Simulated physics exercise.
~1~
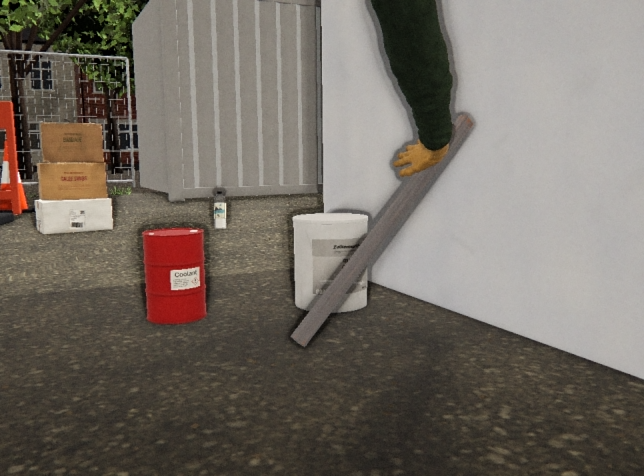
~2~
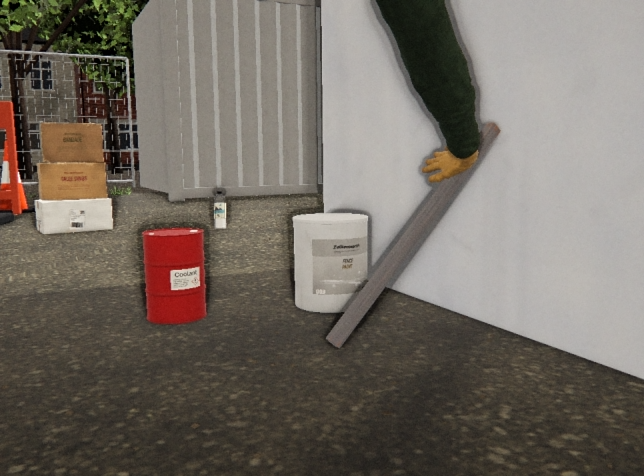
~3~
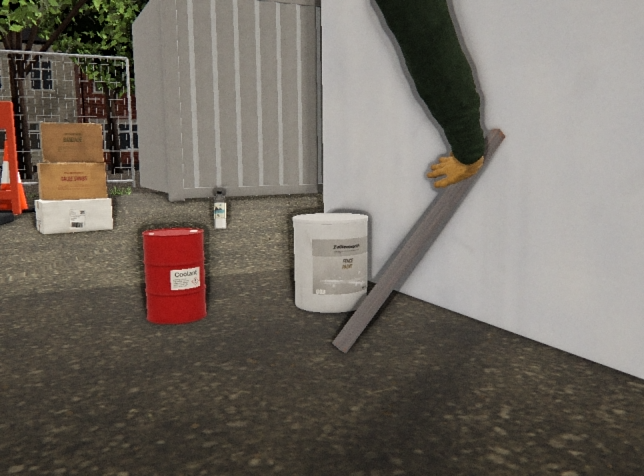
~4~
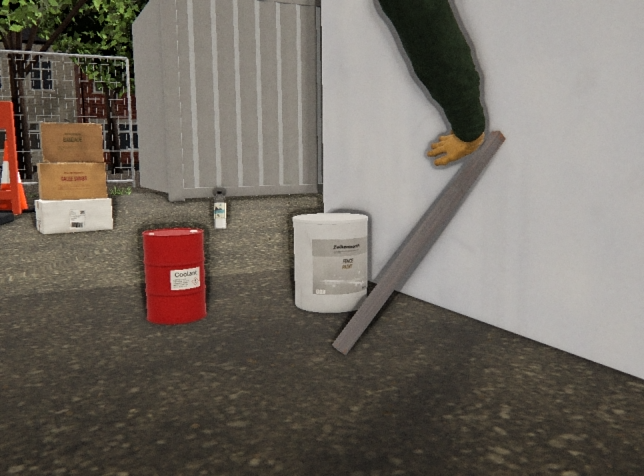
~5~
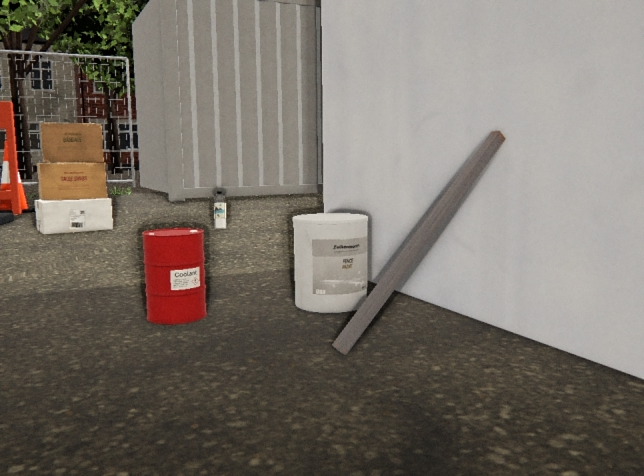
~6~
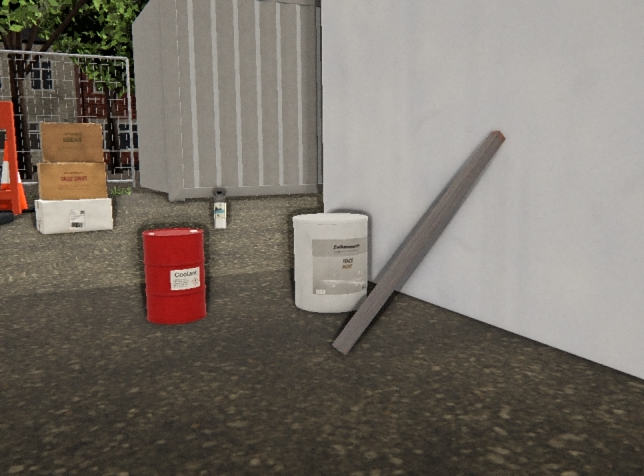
A long grey pole is held at a slant by an orange-gloved hand on a dark green-sleeved arm, beside a pale wall on the right of a paved yard seen from a fixed viewpoint. A white pail stands just behind the pole, a red canister stands to its left, and boxes, a fence and a grey container fill the background. The hand shifts the pole a little to the right, leaning it against the wall. It then lets go and draws back out of view. The pole stays leaning, with the pail and canister unmoved.
